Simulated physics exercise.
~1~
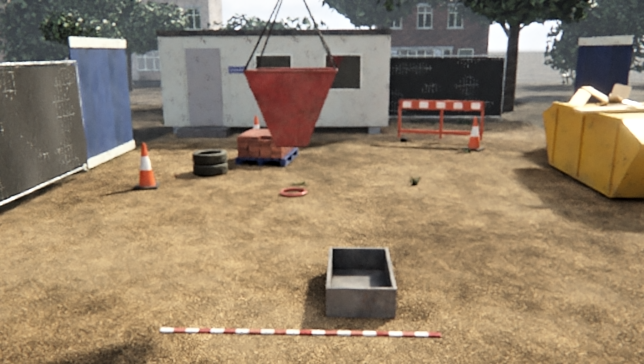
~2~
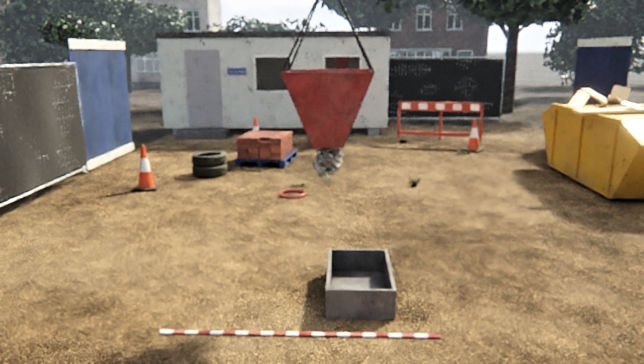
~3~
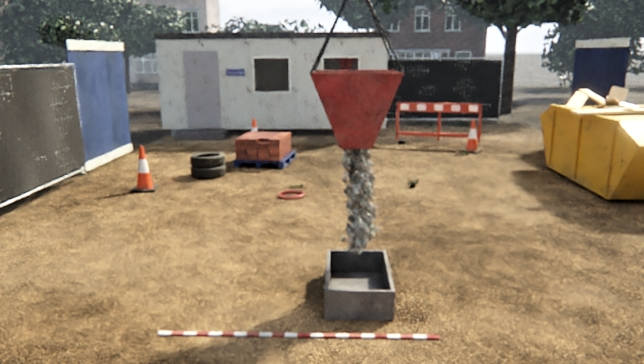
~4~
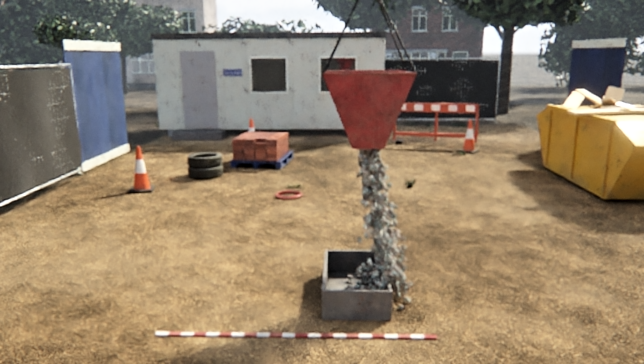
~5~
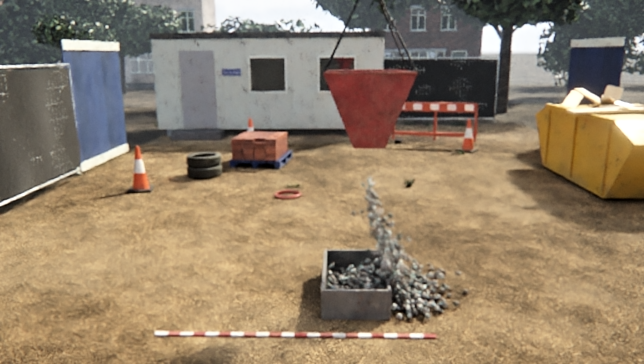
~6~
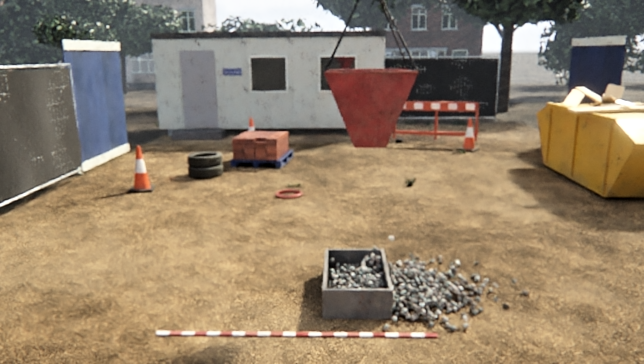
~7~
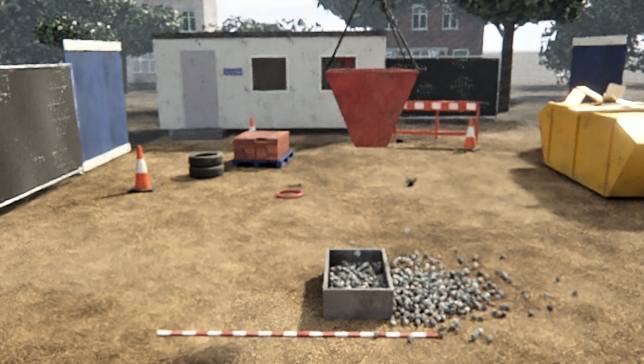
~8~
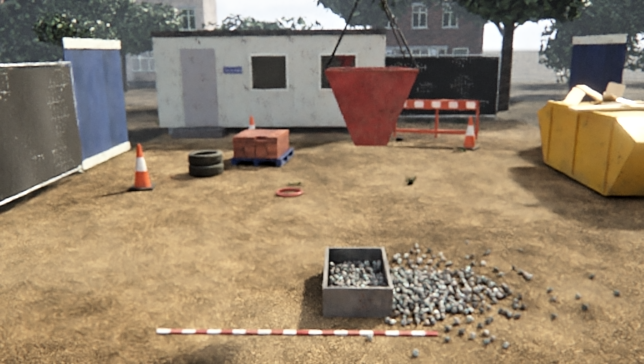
A red crane skip hangs on cables above a sunlit dirt building site, seen from the side by a slightly swaying camera. Below sits an open grey bin behind a red-and-white striped pole, with a pale cabin, traffic cone and tyres behind and a yellow dumpster at right. The skip glides right as grey cobbles begin pouring from its base. The stream trails down, landing in the bin and then over its right side as the skip stops. The emptied skip hangs still while stones scatter rightward, leaving roughly half in the bin and the rest spread beside it.
